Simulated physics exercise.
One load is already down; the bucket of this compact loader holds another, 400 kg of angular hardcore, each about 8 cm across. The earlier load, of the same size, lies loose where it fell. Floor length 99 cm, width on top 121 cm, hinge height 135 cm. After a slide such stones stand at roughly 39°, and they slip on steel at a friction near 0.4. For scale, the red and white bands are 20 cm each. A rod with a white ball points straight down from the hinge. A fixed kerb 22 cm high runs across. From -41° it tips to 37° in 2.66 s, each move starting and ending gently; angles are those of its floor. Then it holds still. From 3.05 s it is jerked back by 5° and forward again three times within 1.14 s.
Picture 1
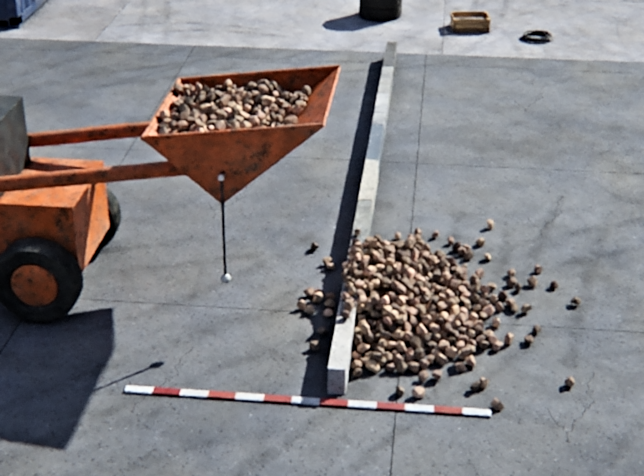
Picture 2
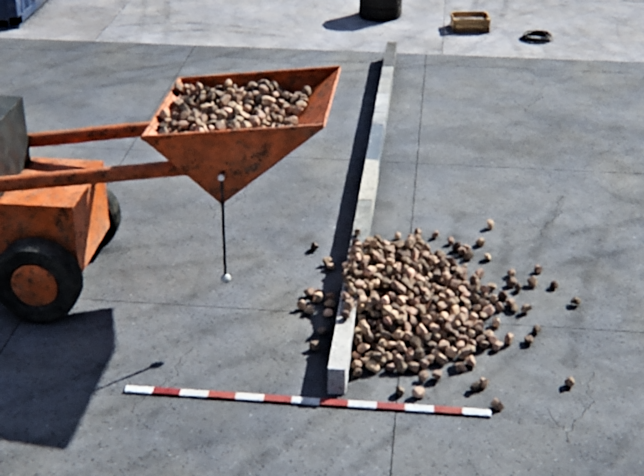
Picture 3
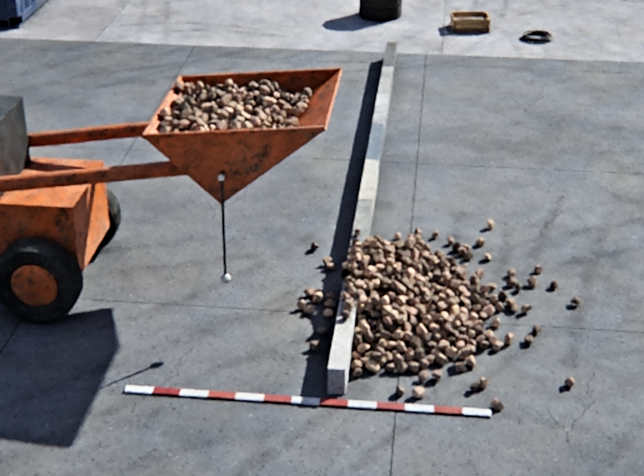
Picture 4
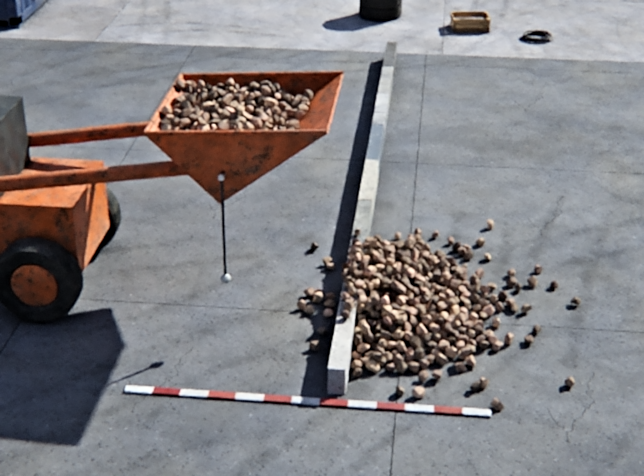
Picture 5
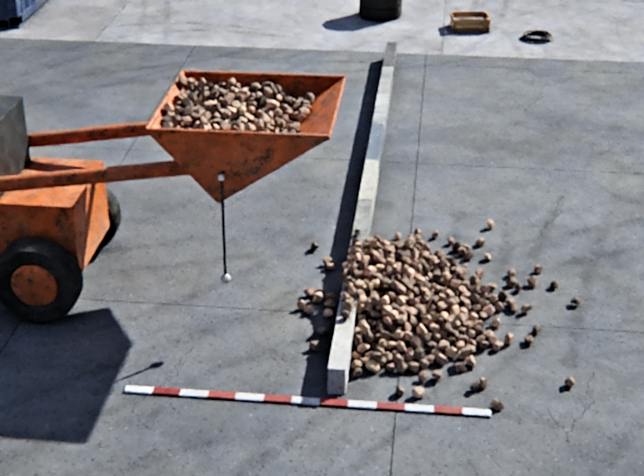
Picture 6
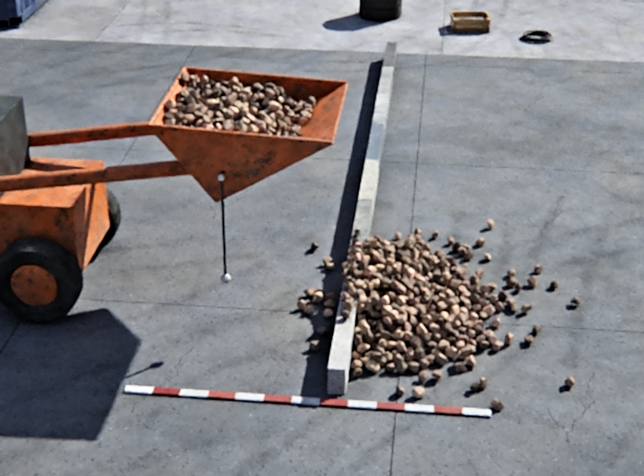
An orange loader's raised bucket of brown stones tilts slightly forward beside a loose pile.
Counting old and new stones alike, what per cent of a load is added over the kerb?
About 46 per cent.
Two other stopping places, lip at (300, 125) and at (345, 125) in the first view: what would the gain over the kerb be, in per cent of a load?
Near 15 per cent from the first place, 75 from the second.
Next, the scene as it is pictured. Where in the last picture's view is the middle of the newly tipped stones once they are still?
Their middle is at about (348, 282).
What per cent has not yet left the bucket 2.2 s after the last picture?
It holds some 30 per cent.
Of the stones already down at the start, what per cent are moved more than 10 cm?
About 5 per cent.
Then, 1.4 s after the last picture the floor is at 25°; in per cent of one load, 100 in the bucket, 6 on this side of the kerb, 94 over the kerb; the foremost stones are at (545, 310).
Then, 2.2 s after the last picture the floor is at 37°; in per cent of one load, 32 in the bucket, 55 on this side of the kerb, 113 over the kerb; the foremost stones are at (545, 310).
Then, 4.0 s after the last picture the floor is at 37°; in per cent of one load, 0 in the bucket, 60 on this side of the kerb, 140 over the kerb; the foremost stones are at (545, 310).
Then, 6.7 s after the last picture the floor is at 37°; in per cent of one load, 0 in the bucket, 60 on this side of the kerb, 140 over the kerb; the foremost stones are at (545, 310). Net gain over the kerb, 46.
